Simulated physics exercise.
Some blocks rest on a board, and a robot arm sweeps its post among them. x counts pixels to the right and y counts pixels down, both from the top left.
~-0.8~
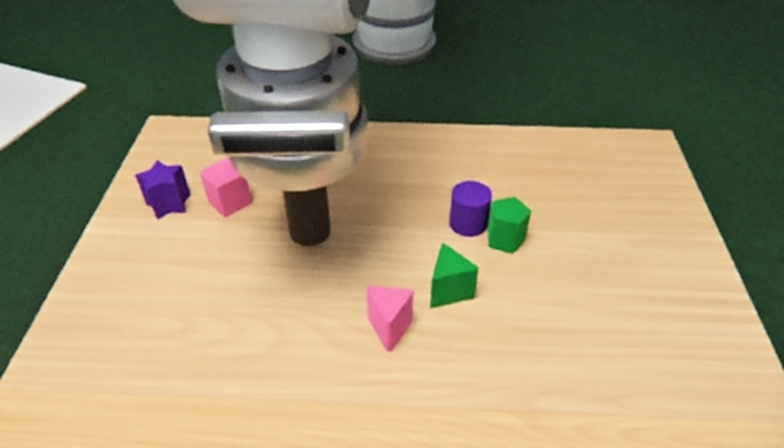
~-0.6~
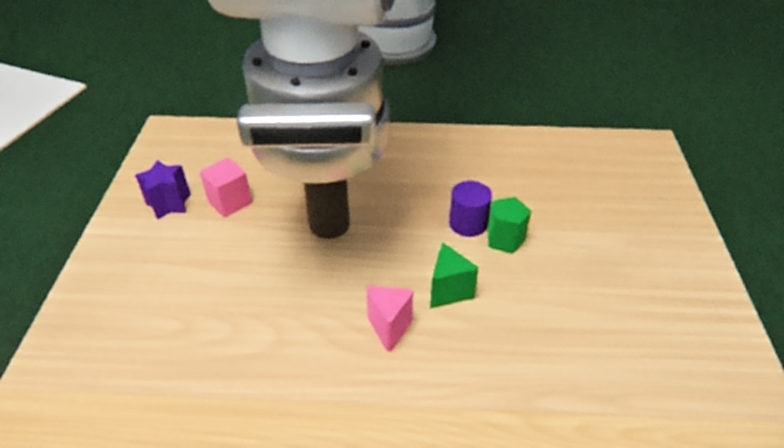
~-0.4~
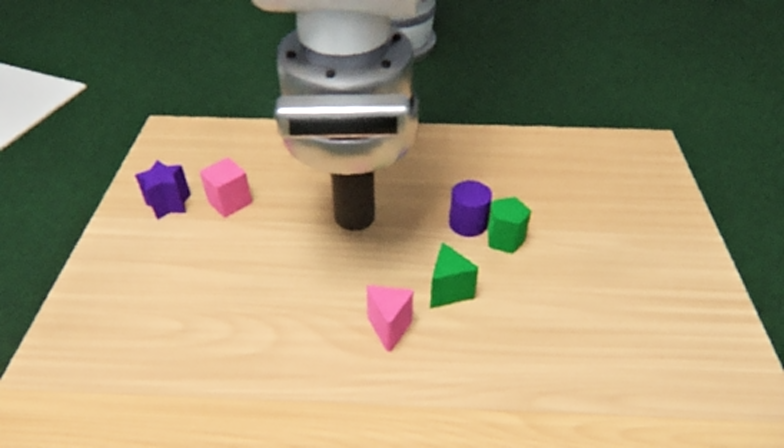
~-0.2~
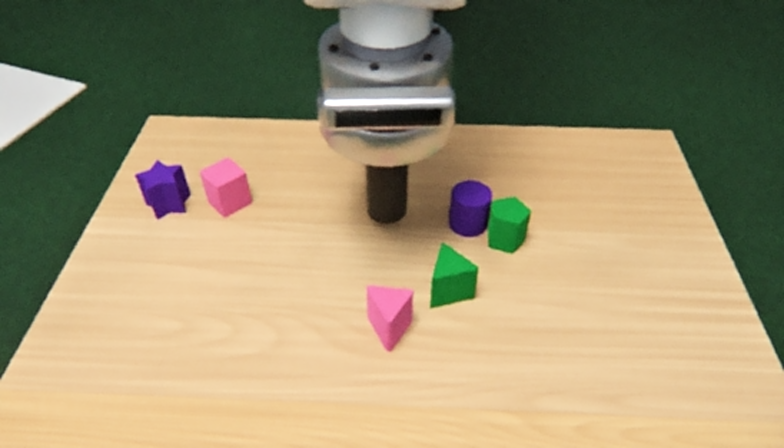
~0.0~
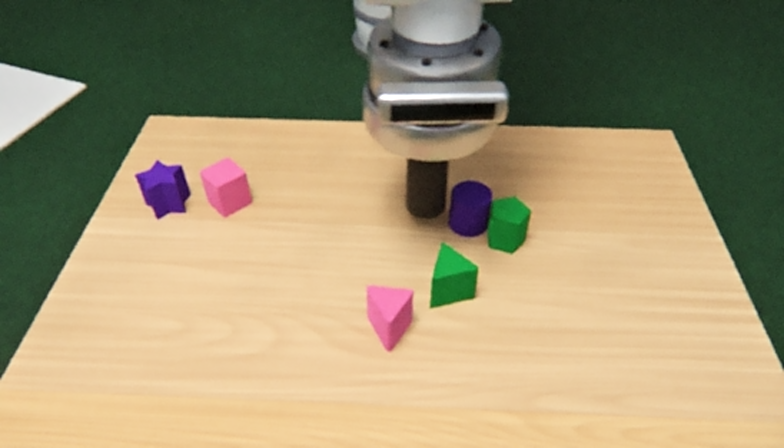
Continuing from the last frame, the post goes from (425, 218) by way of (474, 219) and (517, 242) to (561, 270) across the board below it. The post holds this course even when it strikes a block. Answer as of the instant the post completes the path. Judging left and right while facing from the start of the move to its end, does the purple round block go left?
Yes, that is how it ends up.
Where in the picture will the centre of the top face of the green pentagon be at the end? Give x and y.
If I read the scene right, the answer is (601, 265).
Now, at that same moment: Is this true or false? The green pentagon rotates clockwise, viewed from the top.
True - the claim holds.
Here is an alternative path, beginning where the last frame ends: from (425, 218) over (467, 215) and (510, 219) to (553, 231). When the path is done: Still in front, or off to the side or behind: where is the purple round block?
Ahead of the post.
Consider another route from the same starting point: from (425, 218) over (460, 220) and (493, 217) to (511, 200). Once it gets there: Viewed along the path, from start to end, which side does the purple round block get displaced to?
With start-to-end as forward, it shifts right.
The first path, step by step. One third of the way, post at (476, 207); purple round block at (520, 194); green pentagon at (540, 218), turned 70° clockwise.
Two thirds of the way, post at (520, 229); purple round block at (558, 199); green pentagon at (558, 232), turned 95° clockwise.
At the end, post at (565, 257); green three-sided block unmoved; purple round block at (566, 201); green pentagon at (601, 265), turned 125° clockwise.
